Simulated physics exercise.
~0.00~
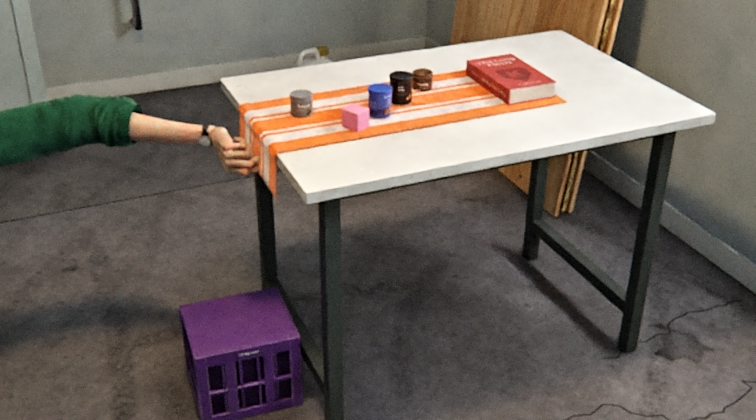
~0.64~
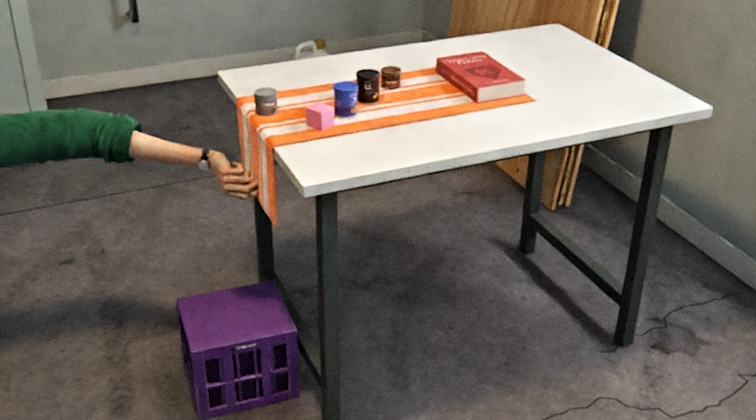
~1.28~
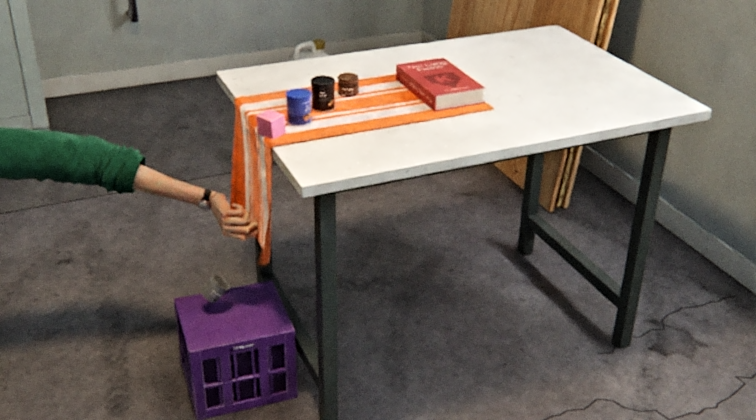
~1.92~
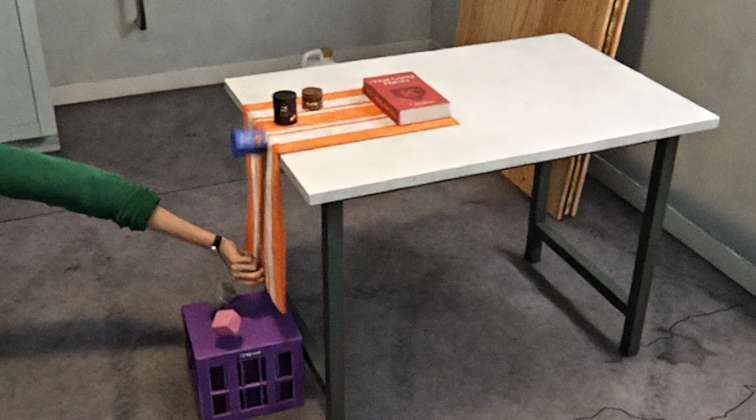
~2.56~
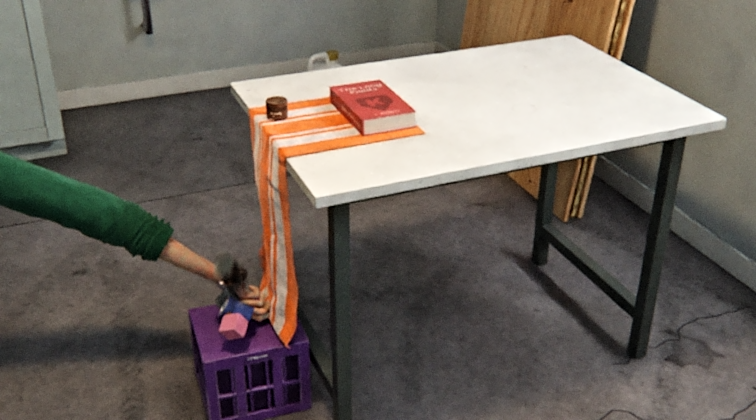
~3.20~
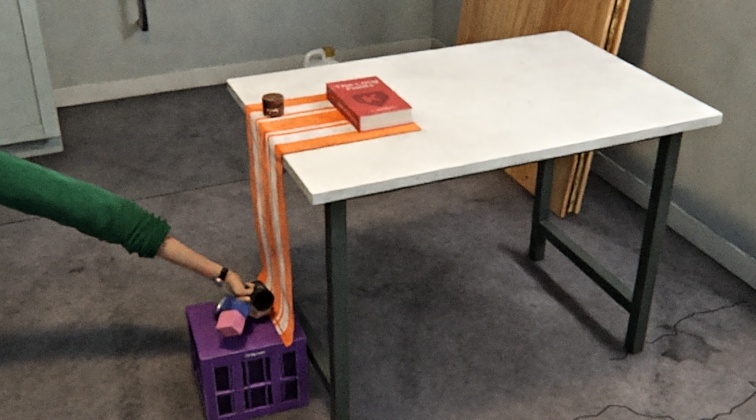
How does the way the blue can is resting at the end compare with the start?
At the start the blue can stands upright on the runner, but at the end it lies on its side on the purple crate.
